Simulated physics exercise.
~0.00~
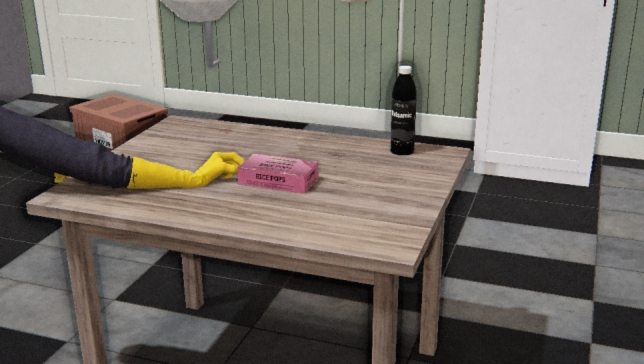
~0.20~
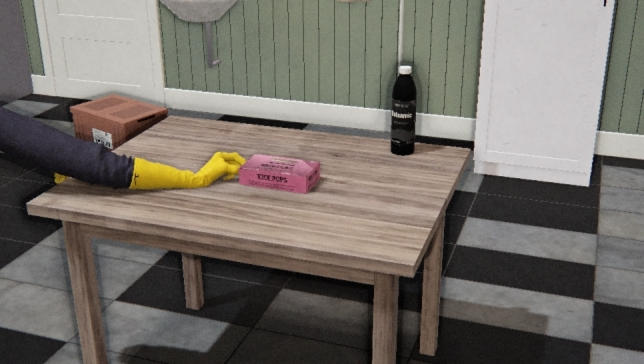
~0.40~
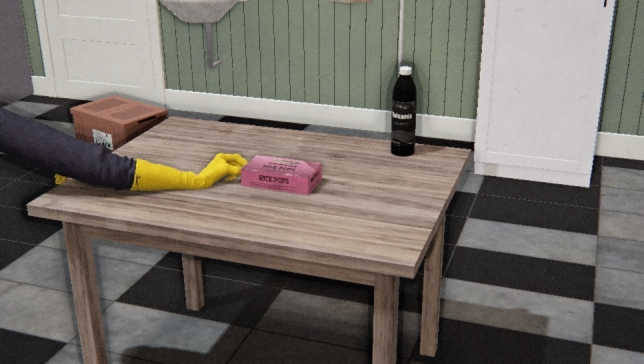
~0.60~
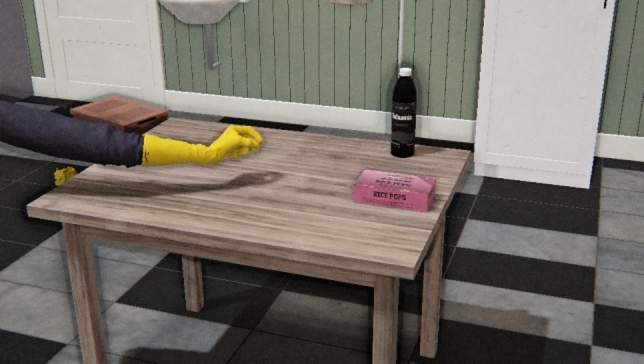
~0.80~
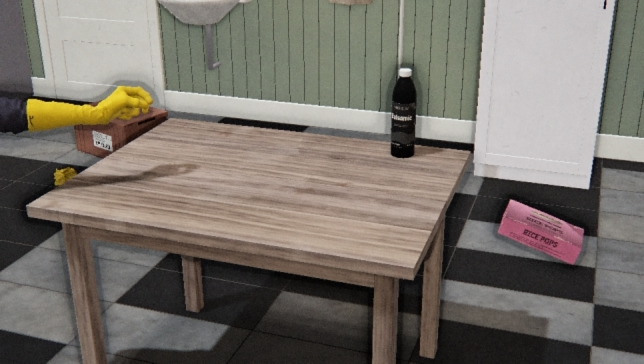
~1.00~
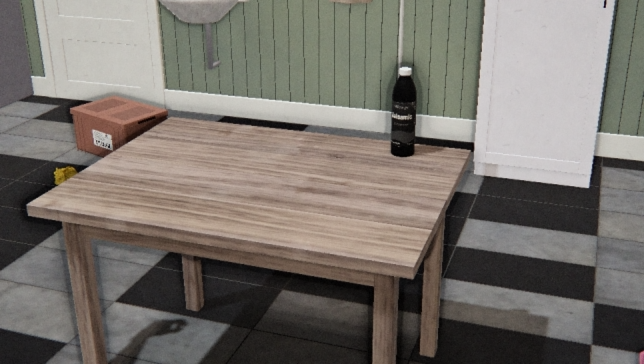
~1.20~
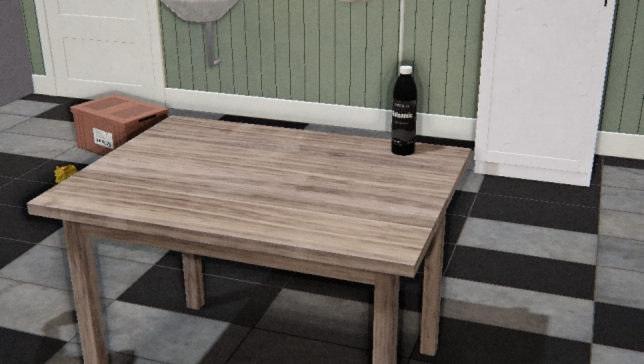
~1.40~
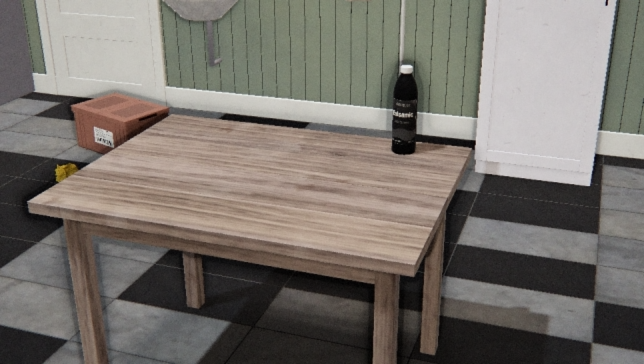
An arm in a dark sleeve and yellow glove reaches in from the left over a wooden table, seen from slightly above in a slightly swaying view of a room with a black and grey checked floor and green panelled wall. The gloved hand rests beside a pink packet, while a black bottle stands near the far right corner and a reddish-brown box sits behind the table. The packet slides right as the hand lets go and draws back. It shoots off the right edge, tilting as it drops out of view. The arm withdraws, leaving the bottle standing alone on the table.
